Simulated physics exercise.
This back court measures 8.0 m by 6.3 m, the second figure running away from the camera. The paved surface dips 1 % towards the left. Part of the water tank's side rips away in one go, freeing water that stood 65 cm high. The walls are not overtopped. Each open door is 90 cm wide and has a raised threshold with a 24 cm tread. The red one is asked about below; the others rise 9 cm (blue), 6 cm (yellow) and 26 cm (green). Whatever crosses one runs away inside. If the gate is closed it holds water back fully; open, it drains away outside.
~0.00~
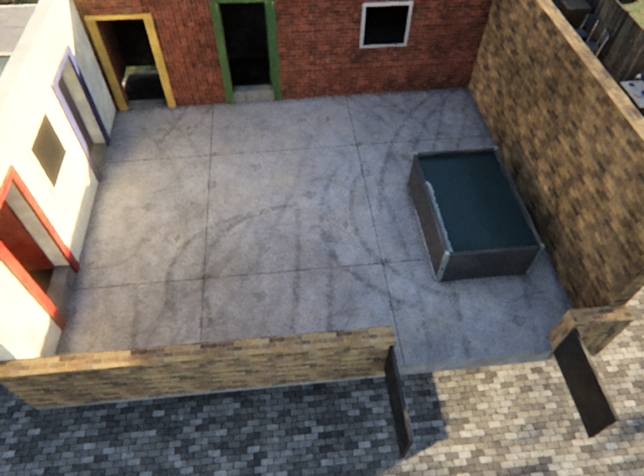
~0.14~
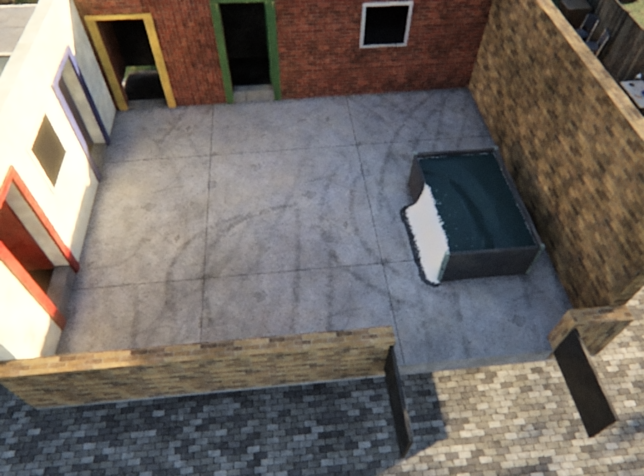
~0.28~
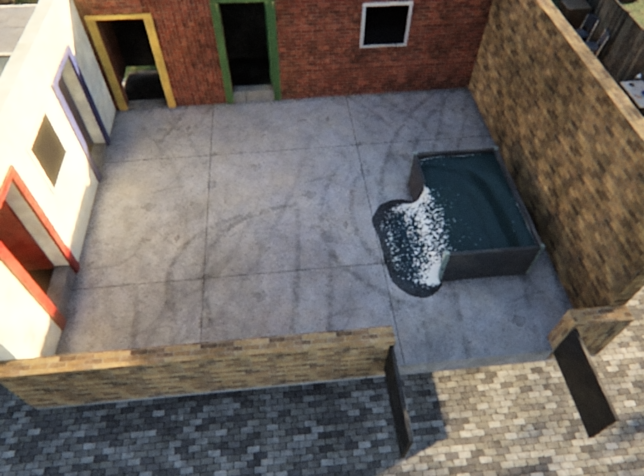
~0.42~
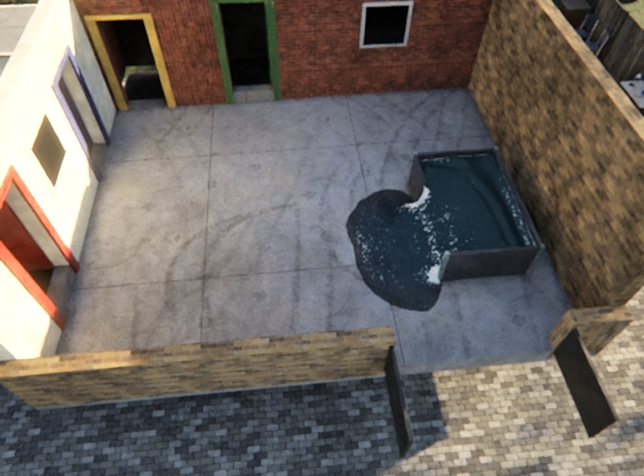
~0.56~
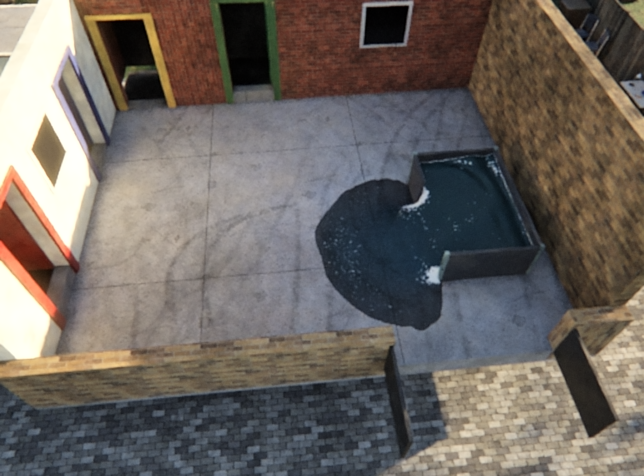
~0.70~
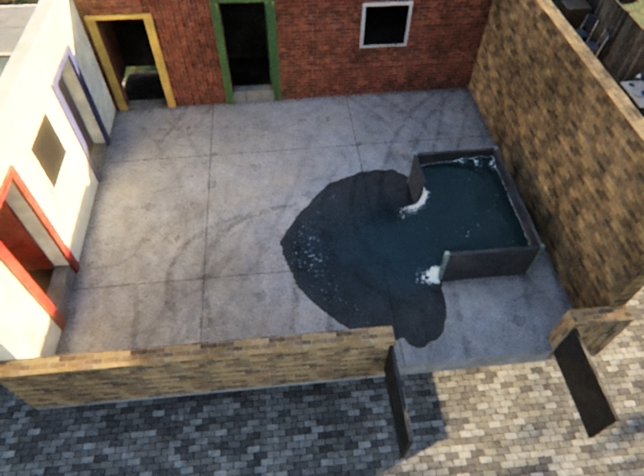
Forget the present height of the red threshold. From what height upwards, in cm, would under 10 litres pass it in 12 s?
It would have to be roughly 20 cm high.
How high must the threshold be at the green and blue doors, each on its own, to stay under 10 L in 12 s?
About 5.5 cm at green and 9.5 cm at blue.
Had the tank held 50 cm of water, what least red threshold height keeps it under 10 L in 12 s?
Then roughly 15 cm.
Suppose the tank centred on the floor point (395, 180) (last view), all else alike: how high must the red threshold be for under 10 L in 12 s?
Then roughly 17 cm.
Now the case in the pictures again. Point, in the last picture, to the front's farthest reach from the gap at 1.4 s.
Near (140, 282).
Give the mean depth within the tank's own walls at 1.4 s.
Some 33 cm.
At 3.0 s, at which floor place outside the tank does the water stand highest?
Near (80, 358).
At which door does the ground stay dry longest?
Last comes the green one.
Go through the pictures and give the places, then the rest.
In the first frame, the water tank at (473, 200) is whole and still, 65 cm deep; the red door at (43, 261) is dry.
In the second frame, the gap is at (431, 234), the front 0.2 m out at (423, 273); the back of the water tank holds 65 cm.
In the third frame, the front is at (381, 231), 0.8 m from the gap at (430, 235); 1.2 m2 of floor is wet, 63 cm left at the back.
In the fourth frame, the front is at (355, 241), 1.3 m from the gap at (430, 235); 2.4 m2 of floor is wet, 56 cm left at the back.
In the fifth frame, the front is at (322, 244), 1.9 m from the gap at (430, 236); 4.1 m2 of floor is wet, 57 cm left at the back.
In the sixth frame, the gap is at (430, 235), the front 2.5 m out at (287, 247); the back of the water tank holds 52 cm; the red door at (43, 261), 6.0 m from the gap, is still 3.6 m from the nearest water.
After 1.4 s water covers 30 % of the floor, deepest (27 cm) near (419, 258); it has not reached the red door.
After 3.0 s water covers 55 % of the floor, deepest (36 cm) near (80, 358); 23 cm at the red door, 0 litres in over its 25 cm threshold.
After 12.0 s water covers 85 % of the floor, deepest (10 cm) near (93, 206); 7 cm at the red door, 2 litres in over its 25 cm threshold.
At the red door as built, the water arrived by 1.8 s and peaked near 26 cm at 3.4 s.
With a threshold of 17 cm, 28 litres would have come in within the 12 s; with 22.5 cm, 4 litres. So under 10 litres takes about 20 cm.
